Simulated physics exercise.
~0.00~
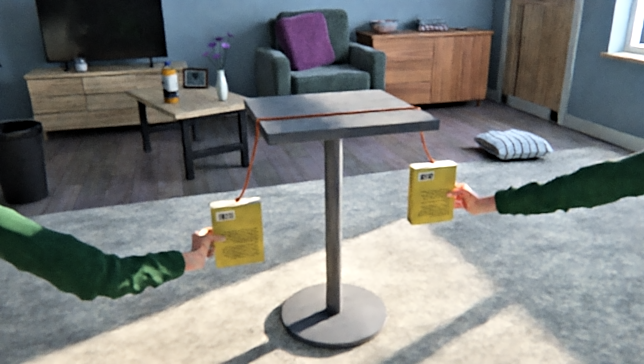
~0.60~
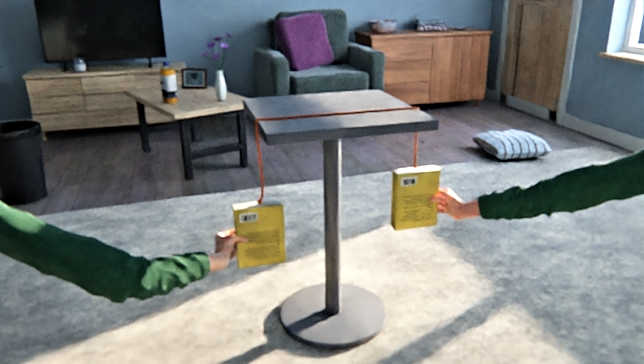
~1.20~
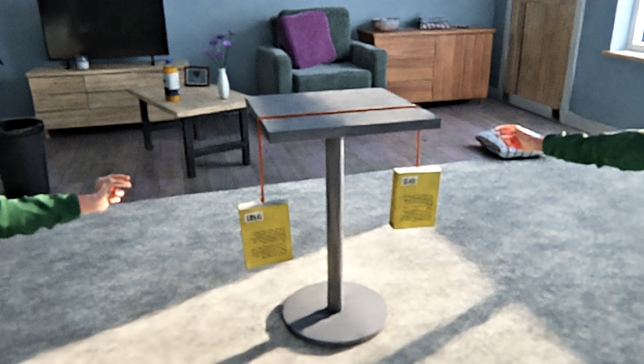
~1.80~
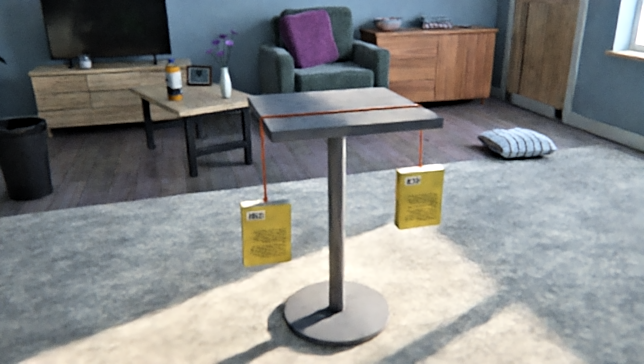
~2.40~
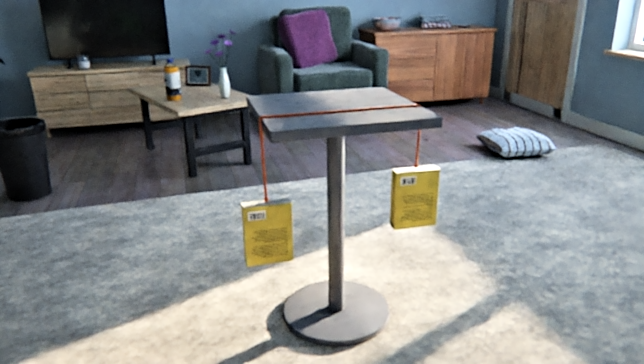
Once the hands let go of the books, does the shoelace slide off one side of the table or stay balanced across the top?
The shoelace stays balanced across the tabletop, with a yellow book still hanging on each side.
The clip opens on a living room where a reddish shoelace lies across a small pedestal table, a yellow book tied at each end and a green-sleeved arm holding each book from either side. The hands bring the books inward a little, so that the cord hangs straighter down both sides of the tabletop. Then both hands let go and draw back, leaving the two books hanging. The arms leave the view, and the view sways slightly. At the end the books still hang on either side, the right one a bit higher, and the shoelace stays in place across the top.
